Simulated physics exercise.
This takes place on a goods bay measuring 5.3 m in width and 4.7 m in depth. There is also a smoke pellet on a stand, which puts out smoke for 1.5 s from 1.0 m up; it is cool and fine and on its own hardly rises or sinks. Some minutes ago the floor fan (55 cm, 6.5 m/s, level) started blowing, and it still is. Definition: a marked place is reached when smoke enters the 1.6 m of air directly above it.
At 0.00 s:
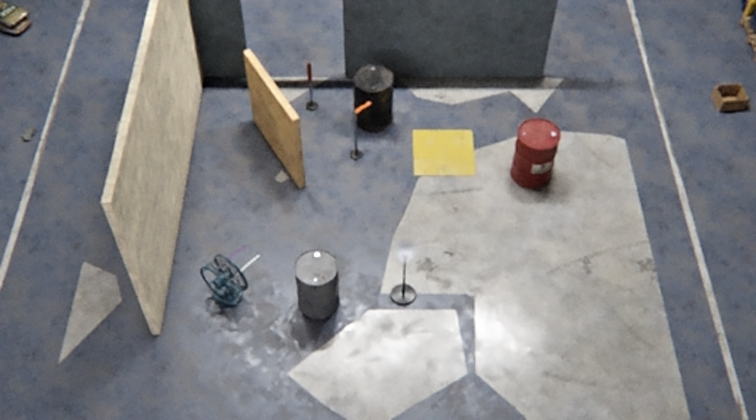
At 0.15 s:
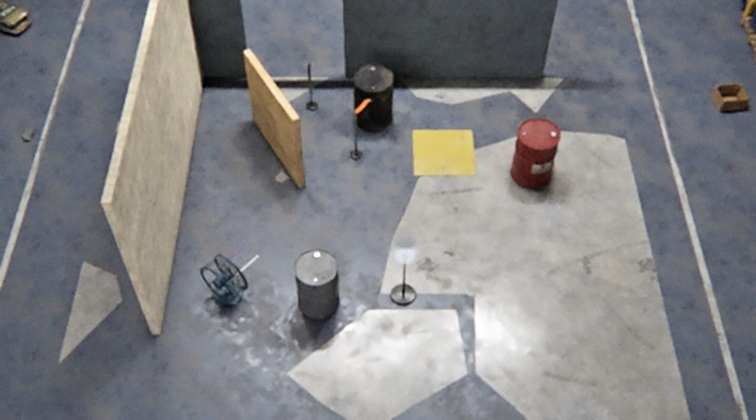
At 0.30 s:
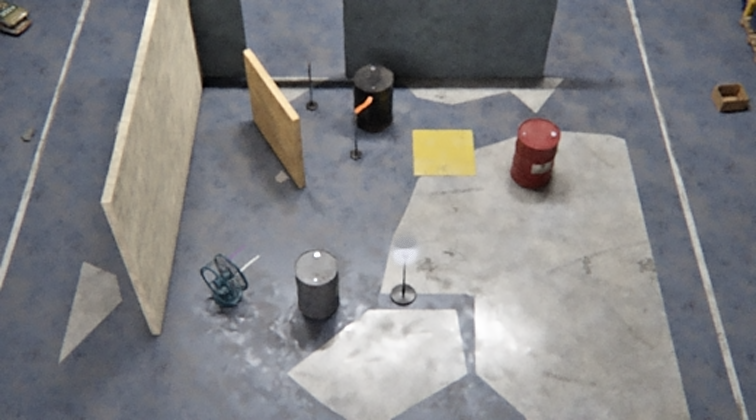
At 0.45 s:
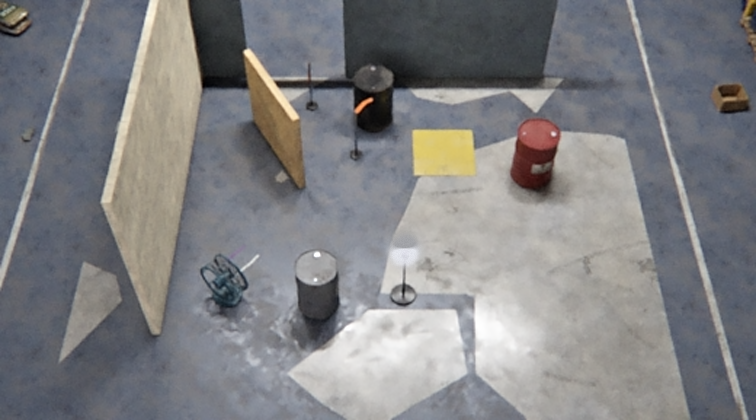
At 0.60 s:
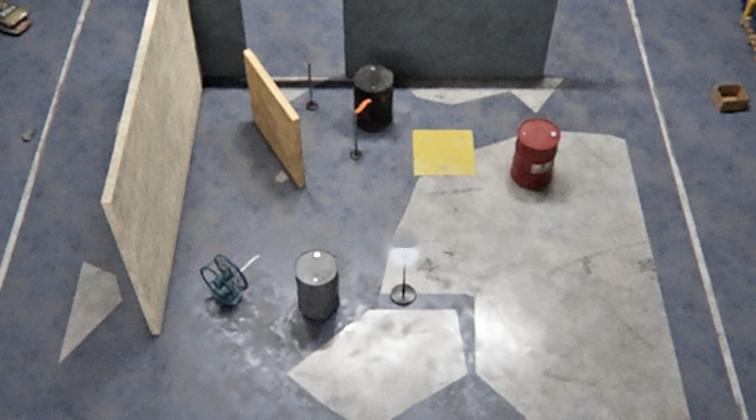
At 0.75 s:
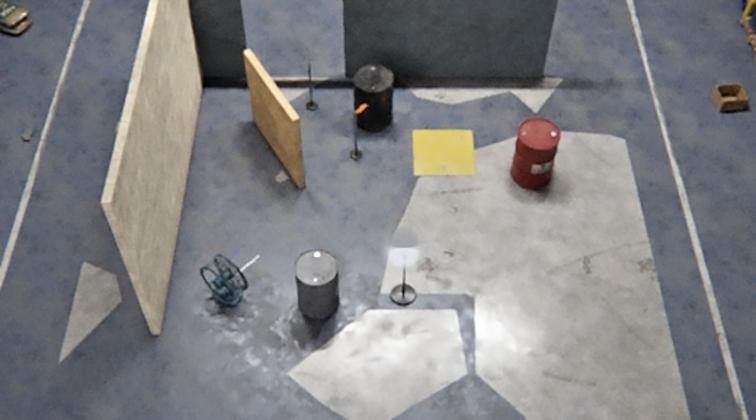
Pale screens and three barrels stood still around a small fan on a blue floor, while a short orange ribbon on a thin stand fluttered slightly and faint smoke hung over another stand.
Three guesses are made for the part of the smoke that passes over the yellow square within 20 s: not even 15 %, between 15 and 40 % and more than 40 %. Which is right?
Lab note: Share reaching it, above 40 %.
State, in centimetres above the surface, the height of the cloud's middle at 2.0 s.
Height of middle: Approx. 90 cm.
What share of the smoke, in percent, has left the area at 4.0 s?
Estimate: Close to 0 %.
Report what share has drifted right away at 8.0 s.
Roughly 0 per cent.
By 2.0 s we count, 0 % has passed over the yellow square, with 100 % still about or yet to come, and the middle of the rest is near (398, 247).
By 4.0 s we count, 0 % has passed over the yellow square, with 100 % still about or yet to come, and the middle of the rest is near (384, 240).
By 8.0 s we count, 0 % has passed over the yellow square, with 100 % still about or yet to come, and the middle of the rest is near (341, 227).
By 20.0 s we count, 78 % has passed over the yellow square, with 4 % still about or yet to come.
